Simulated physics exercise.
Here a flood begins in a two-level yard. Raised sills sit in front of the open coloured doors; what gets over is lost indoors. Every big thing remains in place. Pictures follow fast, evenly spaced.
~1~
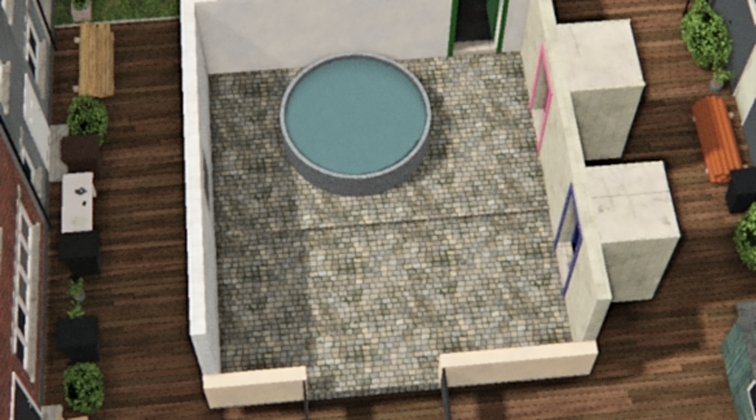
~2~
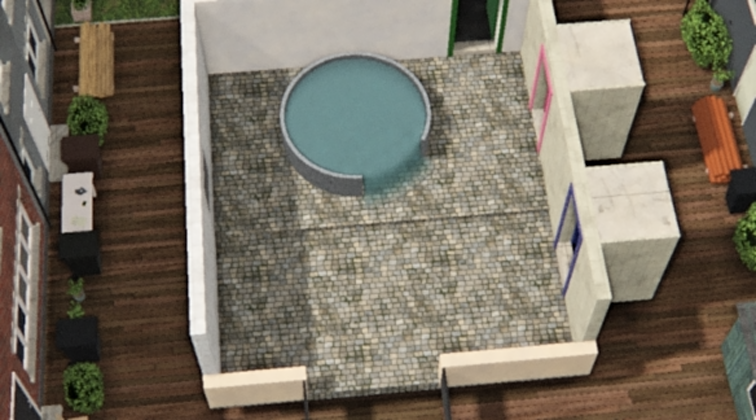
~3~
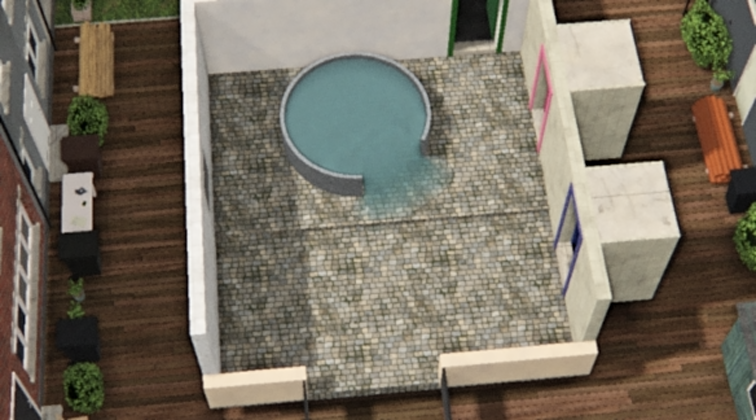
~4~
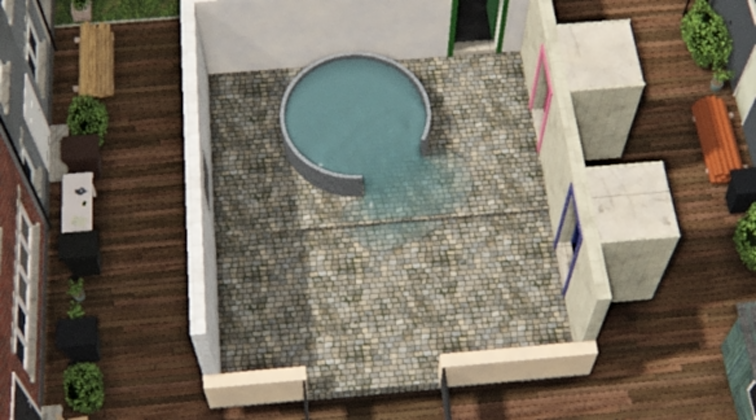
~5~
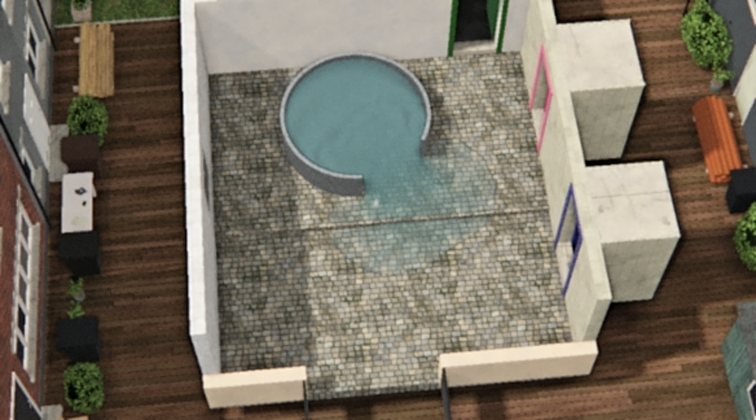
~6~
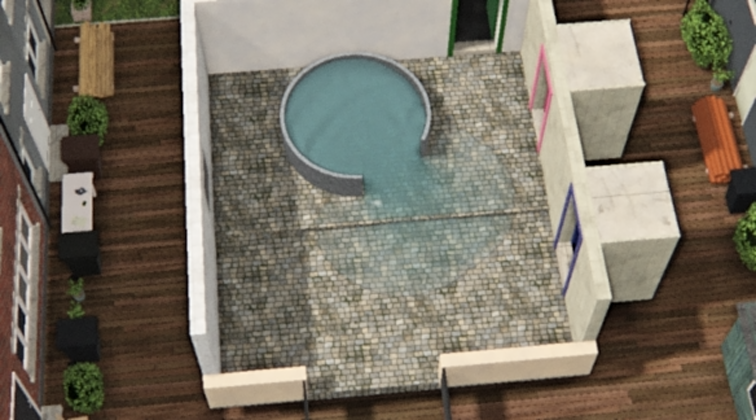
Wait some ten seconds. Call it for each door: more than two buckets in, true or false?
Pink door false, blue door false, green door false.
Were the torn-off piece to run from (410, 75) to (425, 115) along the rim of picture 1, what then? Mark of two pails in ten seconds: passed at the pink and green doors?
Then: The pink door passes that mark, the green door passes that mark.
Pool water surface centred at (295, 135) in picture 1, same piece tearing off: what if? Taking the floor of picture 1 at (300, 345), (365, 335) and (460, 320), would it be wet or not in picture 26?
Soaked, soaked, soaked.
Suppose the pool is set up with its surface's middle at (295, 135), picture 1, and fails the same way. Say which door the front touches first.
First: The door marked blue.
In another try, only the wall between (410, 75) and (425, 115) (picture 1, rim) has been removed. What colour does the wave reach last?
The blue door.
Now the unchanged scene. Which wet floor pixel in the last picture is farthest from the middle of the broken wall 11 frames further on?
Point: (576, 357) in the last picture's pixels.
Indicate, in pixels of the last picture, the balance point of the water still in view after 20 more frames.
Near pixel (425, 211).
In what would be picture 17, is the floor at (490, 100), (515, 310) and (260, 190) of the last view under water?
First spot spared, second spot submerged, third spot spared.
A moment on, water covers 40 % of the floor; the pink door not reached, the blue door wet at the sill, nothing in, the green door not reached.
Next, water covers 45 % of the floor; the pink door wet at the sill, nothing in, the blue door wet at the sill, nothing in, the green door not reached.
Then, water covers 50 % of the floor; the pink door wet at the sill, nothing in, the blue door wet at the sill, nothing in, the green door not reached.
Later, water covers 60 % of the floor; the pink door wet at the sill, nothing in, the blue door wet at the sill, nothing in, the green door wet at the sill, nothing in.
In the end, water covers 75 % of the floor; the pink door wet at the sill, nothing in, the blue door wet at the sill, nothing in, the green door wet at the sill, nothing in.
